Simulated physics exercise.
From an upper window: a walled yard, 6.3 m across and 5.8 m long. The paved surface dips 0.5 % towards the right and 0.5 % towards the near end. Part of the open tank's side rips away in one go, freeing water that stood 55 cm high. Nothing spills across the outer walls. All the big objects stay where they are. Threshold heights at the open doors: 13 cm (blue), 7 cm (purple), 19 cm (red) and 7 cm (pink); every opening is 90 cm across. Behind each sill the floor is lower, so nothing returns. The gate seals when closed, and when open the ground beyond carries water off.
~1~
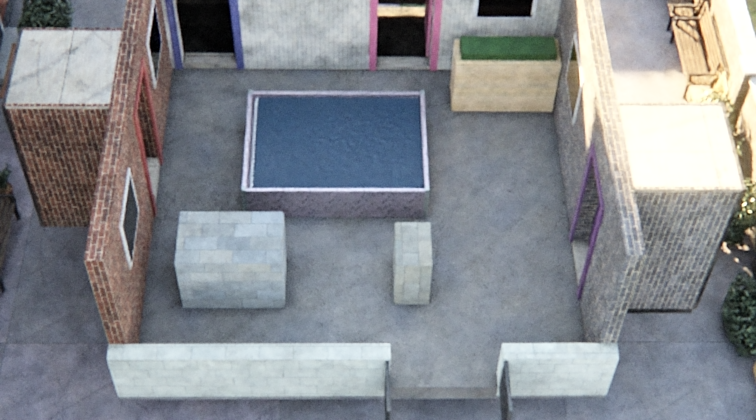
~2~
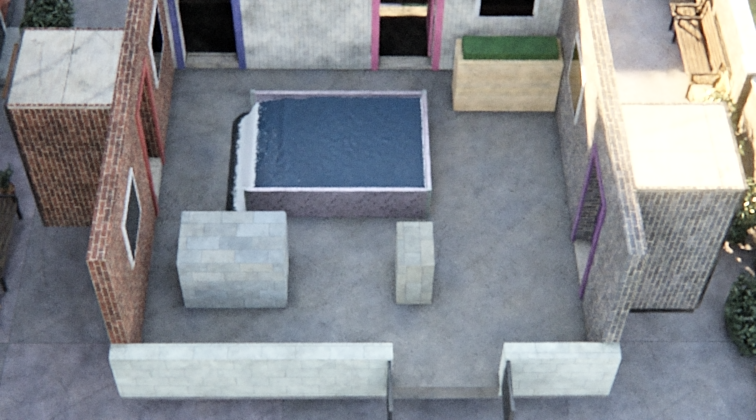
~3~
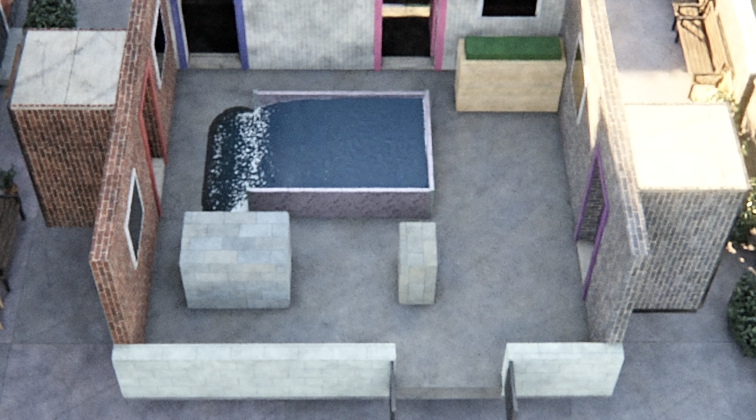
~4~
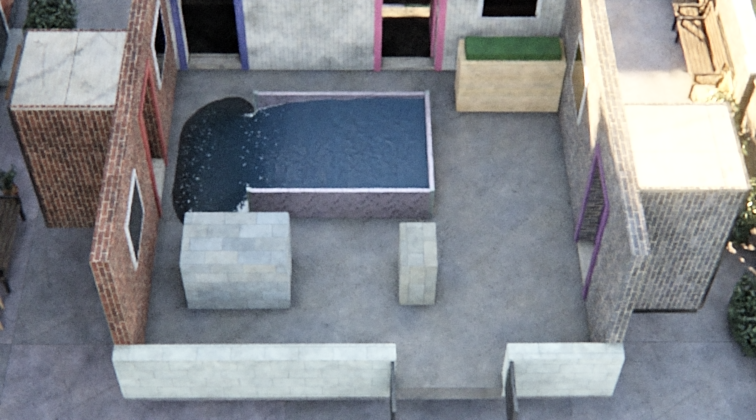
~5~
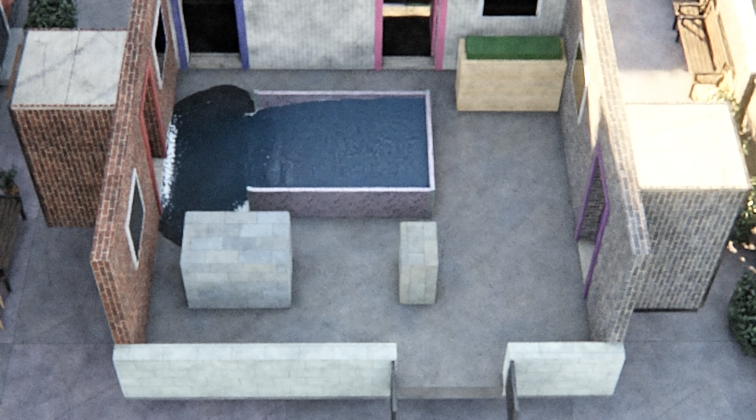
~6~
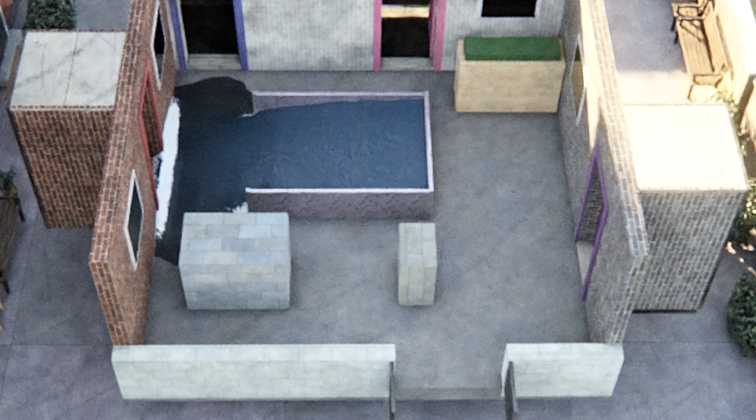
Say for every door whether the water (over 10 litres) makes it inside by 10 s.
Door by door: At the blue door it goes over the limit; at the purple door it passes the limit; at the red door it goes over the limit; at the pink door it exceeds the limit.
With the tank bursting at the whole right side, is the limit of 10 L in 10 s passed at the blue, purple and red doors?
Against that limit: Blue below, purple over, red under.
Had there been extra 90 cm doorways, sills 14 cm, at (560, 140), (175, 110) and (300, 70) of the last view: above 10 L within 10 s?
In that order: Under, past it, below.
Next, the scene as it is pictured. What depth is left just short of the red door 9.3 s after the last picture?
About 6.0 cm.
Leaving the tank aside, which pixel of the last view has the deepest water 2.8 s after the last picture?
Near (142, 361).
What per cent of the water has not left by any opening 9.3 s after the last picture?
Some 80 per cent remains.
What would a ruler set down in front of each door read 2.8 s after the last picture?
In cm: Blue 27, purple 0, red 23, pink 3.
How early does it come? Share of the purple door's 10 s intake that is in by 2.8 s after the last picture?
About 0 per cent.
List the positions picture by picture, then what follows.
Still water, 55 cm deep, in the open tank at (336, 143), in the first frame.
The front is at a hidden place, 1.1 m from the gap at (253, 159); 0.5 m2 of floor is under water; 55 cm left at the back of the open tank, in the second frame.
The front is at a hidden place, 1.2 m from the gap at (256, 160); 1.4 m2 of floor is under water; 55 cm left at the back of the open tank, in the third frame.
Water pours out at (256, 161) and has run 1.5 m, to (211, 108); typically 8 cm deep outside, 55 cm at the open tank's back, in the fourth frame.
The front is at (160, 225), 1.8 m from the gap at (257, 161); 3.7 m2 of floor is under water; 55 cm left at the back of the open tank, in the fifth frame.
Water pours out at (256, 162) and has run 2.1 m, to (175, 92); typically 9 cm deep outside, 55 cm at the open tank's back, in the sixth frame.
Then, 0.7 s after the last picture water covers 20 % of the floor and is deepest (38 cm) near (178, 162); blue door 15 cm at the sill, 0 L in, purple door not reached, red door 37 cm at the sill, 47 L in, pink door not reached.
Then, 1.5 s after the last picture water covers 30 % of the floor and is deepest (38 cm) near (176, 78); blue door 28 cm at the sill, 38 L in, purple door not reached, red door 37 cm at the sill, 121 L in, pink door not reached.
Then, 2.8 s after the last picture water covers 50 % of the floor and is deepest (36 cm) near (142, 361); blue door 27 cm at the sill, 157 L in, purple door not reached, red door 23 cm at the sill, 193 L in, pink door 3 cm at the sill, 0 L in.
Then, 5.3 s after the last picture water covers 90 % of the floor and is deepest (20 cm) near (544, 80); blue door 11 cm at the sill, 220 L in, purple door 11 cm at the sill, 0 L in, red door 13 cm at the sill, 200 L in, pink door 7 cm at the sill, 3 L in.
Then, 9.3 s after the last picture water covers 95 % of the floor and is deepest (12 cm) near (583, 372); blue door 4 cm at the sill, 221 L in, purple door 9 cm at the sill, 29 L in, red door 6 cm at the sill, 200 L in, pink door 9 cm at the sill, 30 L in.
